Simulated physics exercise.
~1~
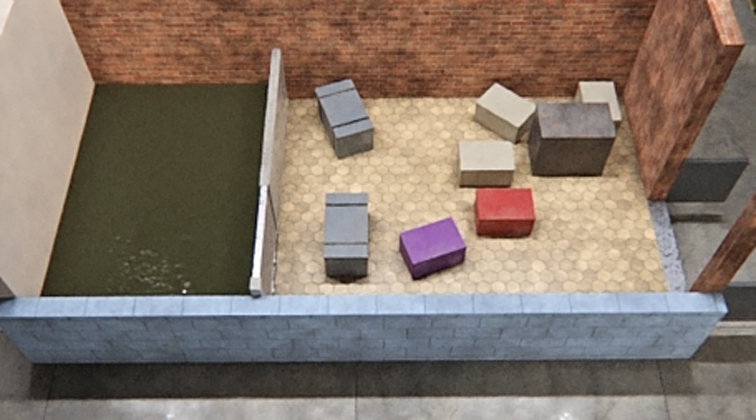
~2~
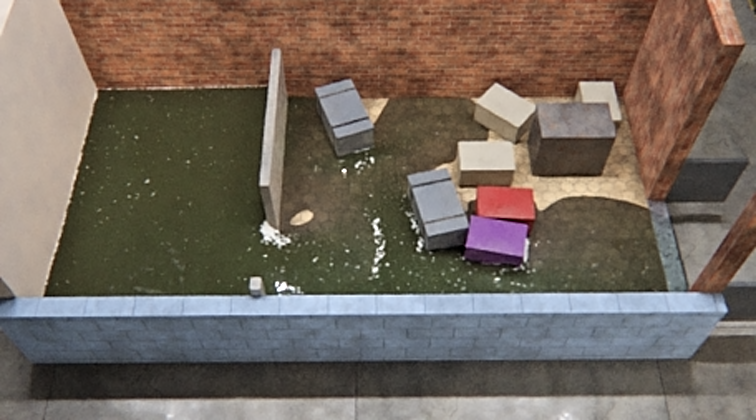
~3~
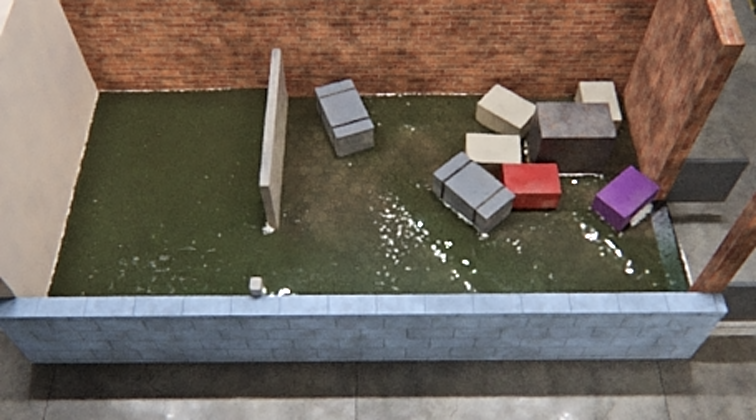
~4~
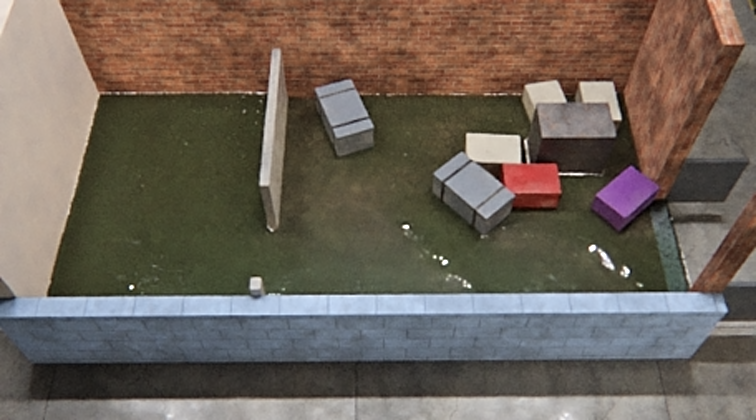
Murky water bursting through a dividing wall into a dry room, sweeping a purple box far right and nudging a red one.
